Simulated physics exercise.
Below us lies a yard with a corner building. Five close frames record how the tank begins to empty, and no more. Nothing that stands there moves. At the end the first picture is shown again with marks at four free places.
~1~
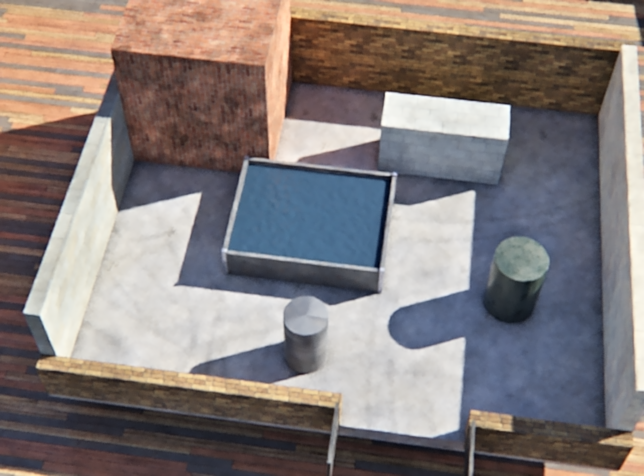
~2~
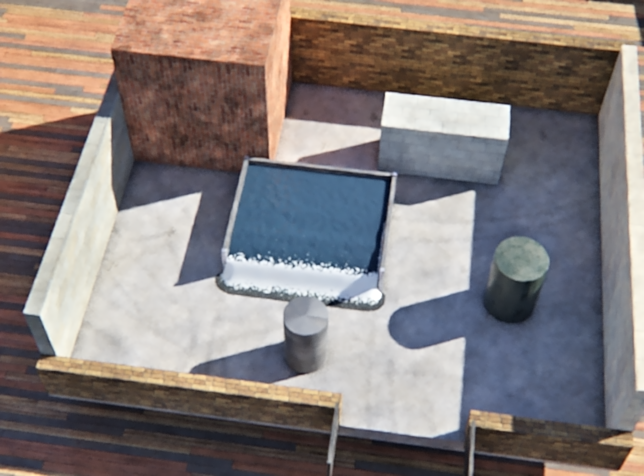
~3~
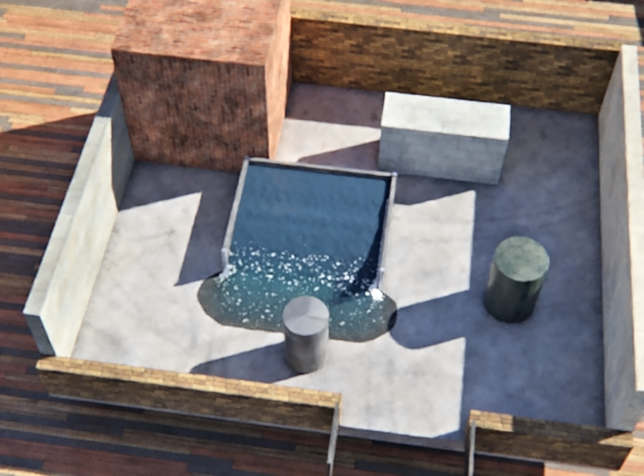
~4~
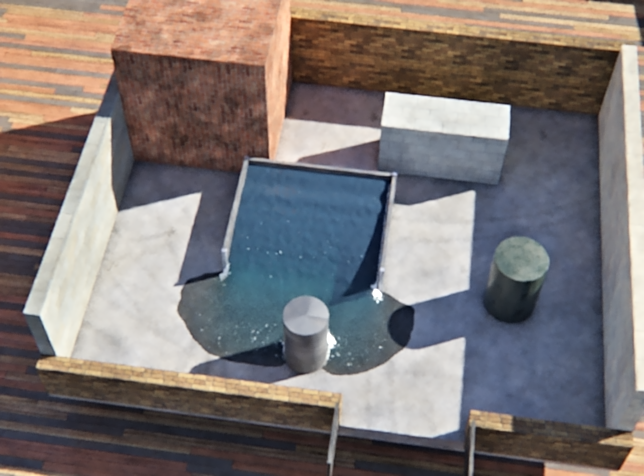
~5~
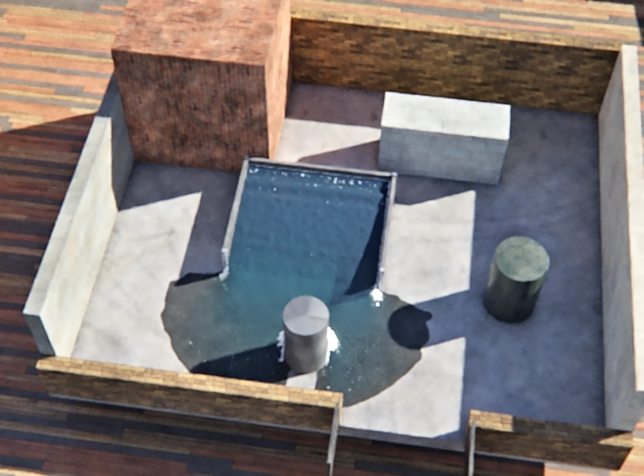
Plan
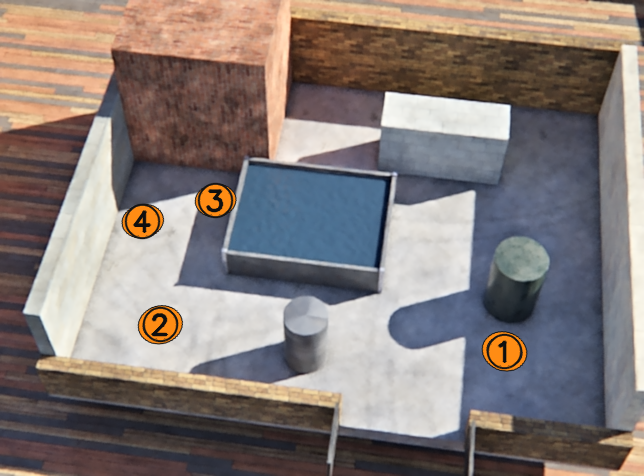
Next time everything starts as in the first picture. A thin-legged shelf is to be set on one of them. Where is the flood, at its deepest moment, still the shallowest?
1.
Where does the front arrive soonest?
2.
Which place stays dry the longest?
Place 3.
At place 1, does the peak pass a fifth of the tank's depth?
No, less.
On the marked copy, 1 at (504, 351); 2 at (160, 324); 3 at (215, 200); 4 at (142, 221).
Choosing 1, the water peaks at about 14 % of the depth that stood in the tank.
Choosing 2, the water peaks at about 29 % of the depth that stood in the tank.
Choosing 3, the water peaks at about 33 % of the depth that stood in the tank.
Choosing 4, the water peaks at about 26 % of the depth that stood in the tank.
